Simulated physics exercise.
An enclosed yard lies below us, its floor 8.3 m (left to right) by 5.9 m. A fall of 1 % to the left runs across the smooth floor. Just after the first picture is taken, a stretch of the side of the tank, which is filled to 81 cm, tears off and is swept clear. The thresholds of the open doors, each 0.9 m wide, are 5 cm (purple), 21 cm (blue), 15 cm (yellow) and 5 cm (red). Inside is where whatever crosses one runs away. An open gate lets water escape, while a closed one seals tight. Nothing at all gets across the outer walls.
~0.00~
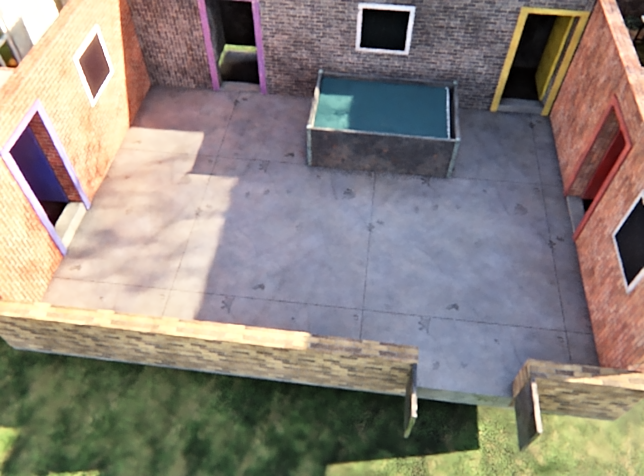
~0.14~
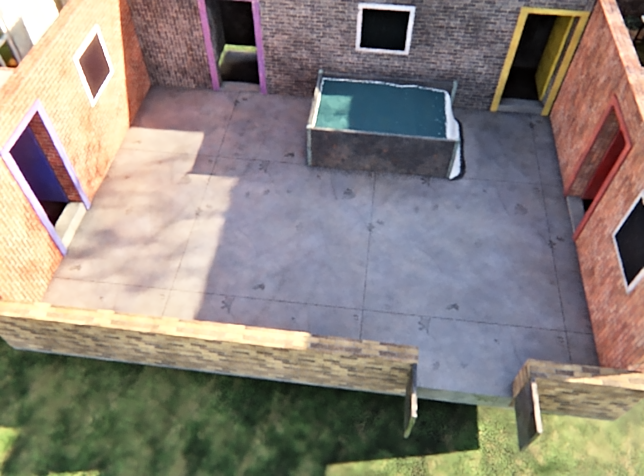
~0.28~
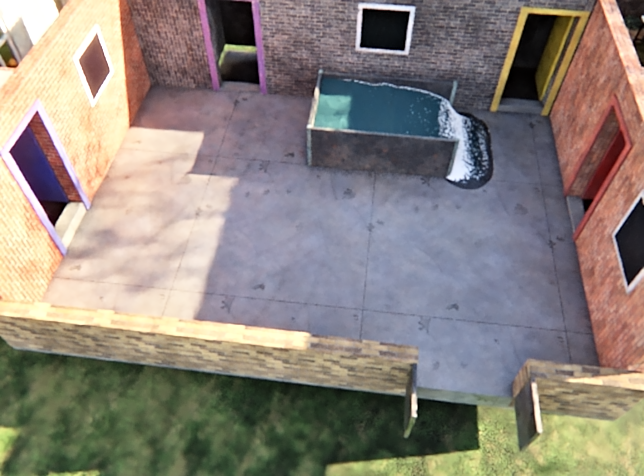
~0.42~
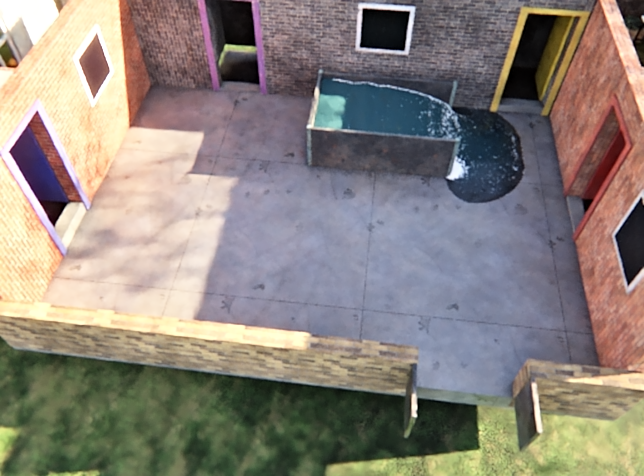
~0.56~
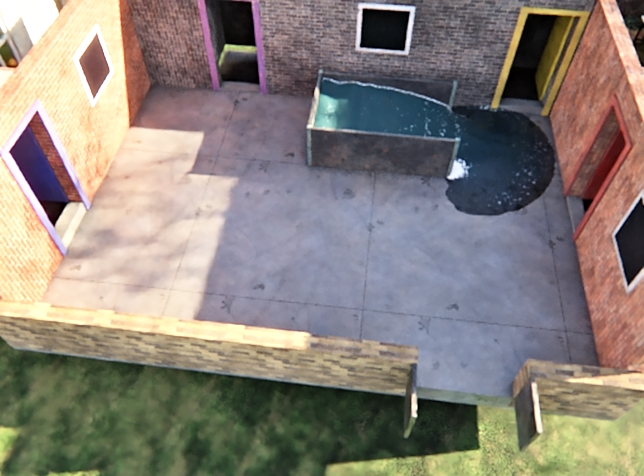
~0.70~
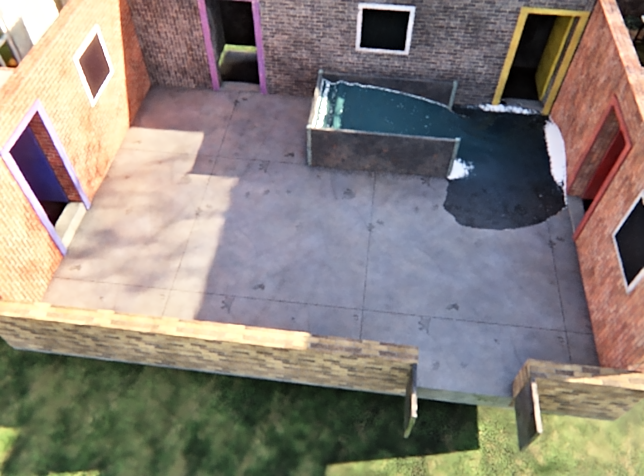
Water pours from the right end of a tank and spreads across a walled yard's floor.
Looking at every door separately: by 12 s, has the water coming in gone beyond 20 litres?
In order: The purple door never breaches the limit; the blue door never breaches the limit; the yellow door breaches the limit; the red door breaches the limit.
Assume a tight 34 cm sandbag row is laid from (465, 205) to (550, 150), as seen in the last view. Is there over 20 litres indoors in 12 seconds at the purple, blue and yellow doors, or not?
Result: Purple door inside the limit; blue door inside the limit; yellow door beyond the limit.
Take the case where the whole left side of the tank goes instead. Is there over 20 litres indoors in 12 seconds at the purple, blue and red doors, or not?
Against that limit: Purple past it, blue under, red not over.
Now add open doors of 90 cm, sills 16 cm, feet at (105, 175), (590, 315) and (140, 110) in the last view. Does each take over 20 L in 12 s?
In turn: Short of it, short of it, short of it.
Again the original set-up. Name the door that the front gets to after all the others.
That's the blue door.
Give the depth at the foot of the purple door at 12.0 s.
The depth there is around 1.5 cm.
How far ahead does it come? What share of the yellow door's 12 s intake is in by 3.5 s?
About 90 per cent.
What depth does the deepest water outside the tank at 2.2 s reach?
Some 42 cm deep.
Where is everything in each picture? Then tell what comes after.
Still water, 81 cm deep, in the tank at (385, 108), in the first frame.
Water pours out at (448, 137) and has run 0.8 m, to (457, 177); typically 7 cm deep outside, 81 cm at the tank's back, in the second frame.
The front is at (474, 185), 1.1 m from the gap at (448, 138); 1.3 m2 of floor is under water; 81 cm left at the back of the tank, in the third frame.
The front is at (511, 186), 1.5 m from the gap at (448, 139); 2.8 m2 of floor is under water; 81 cm left at the back of the tank, in the fourth frame.
The front is at (551, 166), 2.0 m from the gap at (448, 139); 4.5 m2 of floor is under water; 79 cm left at the back of the tank, in the fifth frame.
The front is at (564, 203), 2.4 m from the gap at (448, 140); 5.6 m2 of floor is under water; 71 cm left at the back of the tank, in the sixth frame.
After 1.4 s water covers 15 % of the floor and is deepest (51 cm) near (543, 142); purple door not reached, blue door not reached, yellow door 34 cm at the sill, 19 L in, red door 20 cm at the sill, 29 L in.
After 2.2 s water covers 20 % of the floor and is deepest (42 cm) near (536, 154); purple door not reached, blue door not reached, yellow door 39 cm at the sill, 146 L in, red door 20 cm at the sill, 102 L in.
After 3.5 s water covers 30 % of the floor and is deepest (30 cm) near (601, 391); purple door not reached, blue door not reached, yellow door 26 cm at the sill, 293 L in, red door 14 cm at the sill, 184 L in.
After 7.0 s water covers 65 % of the floor and is deepest (12 cm) near (416, 382); purple door 3 cm at the sill, 0 L in, blue door not reached, yellow door 7 cm at the sill, 330 L in, red door 6 cm at the sill, 228 L in.
After 12.0 s water covers 85 % of the floor and is deepest (10 cm) near (28, 326); purple door 1 cm at the sill, 0 L in, blue door 8 cm at the sill, 0 L in, yellow door 5 cm at the sill, 330 L in, red door 3 cm at the sill, 230 L in.
